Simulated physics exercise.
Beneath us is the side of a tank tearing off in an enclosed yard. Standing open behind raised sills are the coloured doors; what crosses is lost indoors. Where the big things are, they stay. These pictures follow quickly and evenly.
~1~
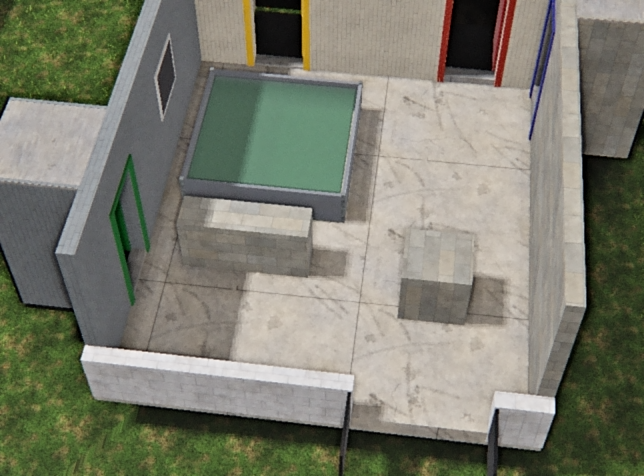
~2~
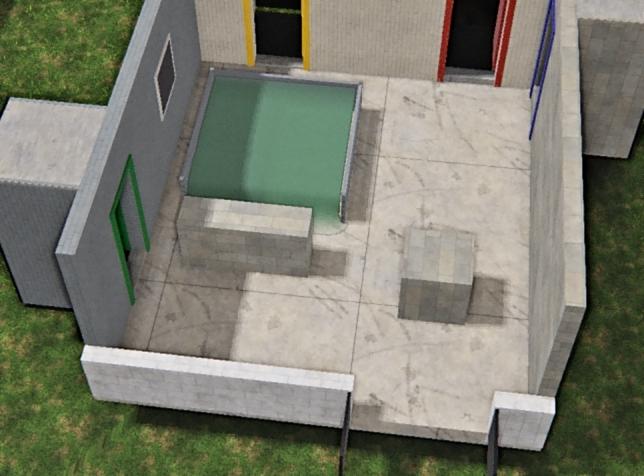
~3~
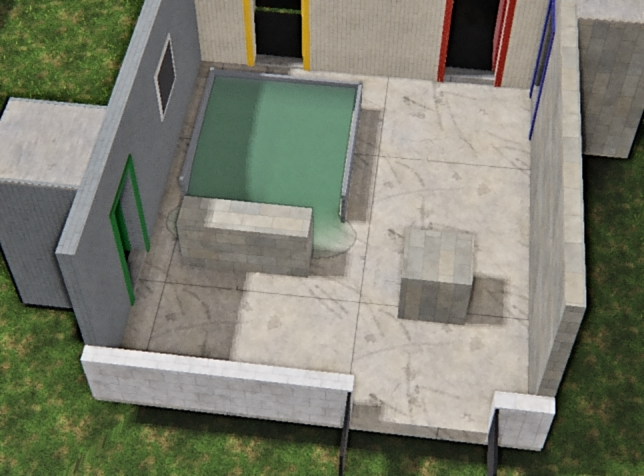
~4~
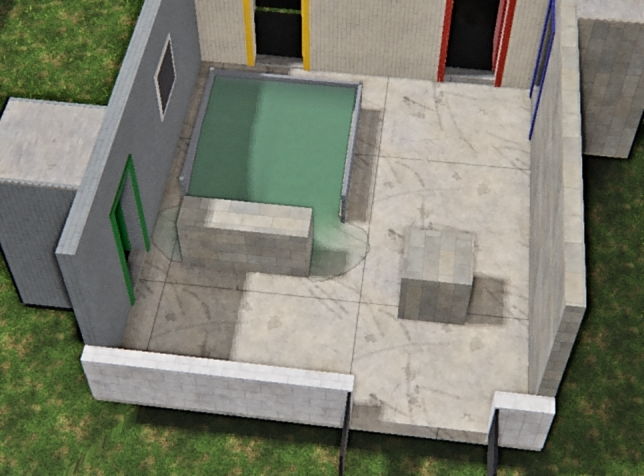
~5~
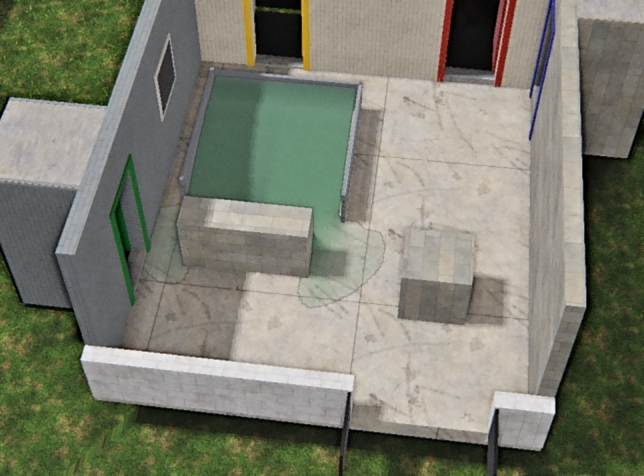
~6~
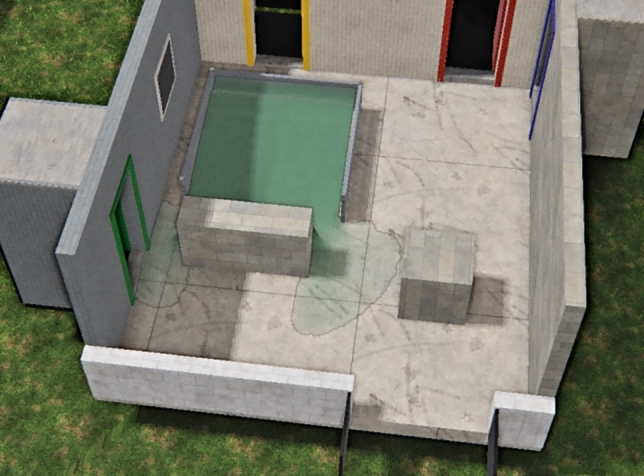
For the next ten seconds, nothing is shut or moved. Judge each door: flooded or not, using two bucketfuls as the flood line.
The red door is not flooded. The blue door is not flooded. The yellow door is not flooded. The green door is flooded.
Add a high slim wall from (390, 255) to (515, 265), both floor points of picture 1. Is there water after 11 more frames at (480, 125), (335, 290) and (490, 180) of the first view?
Results in order: Bone-dry / swamped / bone-dry.
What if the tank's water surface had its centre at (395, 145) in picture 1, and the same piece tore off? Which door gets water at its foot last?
The one in yellow.
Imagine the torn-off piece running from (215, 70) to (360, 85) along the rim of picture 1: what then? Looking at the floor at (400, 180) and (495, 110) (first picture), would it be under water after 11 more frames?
Going through them in order, the first ends up left dry and the second waterlogged.
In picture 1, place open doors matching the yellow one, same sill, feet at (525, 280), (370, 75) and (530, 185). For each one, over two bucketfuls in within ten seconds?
The first new doorway tops it, the second comes up short, the third comes up short.
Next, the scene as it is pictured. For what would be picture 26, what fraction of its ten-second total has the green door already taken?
It works out at roughly 70 percent of the ten-second total.
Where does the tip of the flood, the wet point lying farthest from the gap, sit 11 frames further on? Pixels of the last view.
Farthest reach: (464, 414).
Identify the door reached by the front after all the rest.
The red one.
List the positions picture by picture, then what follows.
In the first frame, the tank at (275, 133) is whole and still.
In the second frame, water pours out at (264, 205) and has run to a hidden place.
In the third frame, water pours out at (264, 206) and has run to (172, 219).
In the fourth frame, the front is at (159, 239), out from the gap at (264, 206).
In the fifth frame, water pours out at (264, 207) and has run to (146, 259).
In the sixth frame, water pours out at (264, 207) and has run to (137, 290).
A moment on, water covers 25 % of the floor; the red door not reached, the blue door not reached, the yellow door not reached, the green door under two buckets in.
Next, water covers 45 % of the floor; the red door not reached, the blue door not reached, the yellow door not reached, the green door over two buckets in.
Then, water covers 60 % of the floor; the red door not reached, the blue door not reached, the yellow door wet at the sill, nothing in, the green door over two buckets in.
Later, water covers 85 % of the floor; the red door wet at the sill, nothing in, the blue door wet at the sill, nothing in, the yellow door wet at the sill, nothing in, the green door over two buckets in.
In the end, water covers 95 % of the floor; the red door wet at the sill, nothing in, the blue door wet at the sill, nothing in, the yellow door wet at the sill, nothing in, the green door over two buckets in.
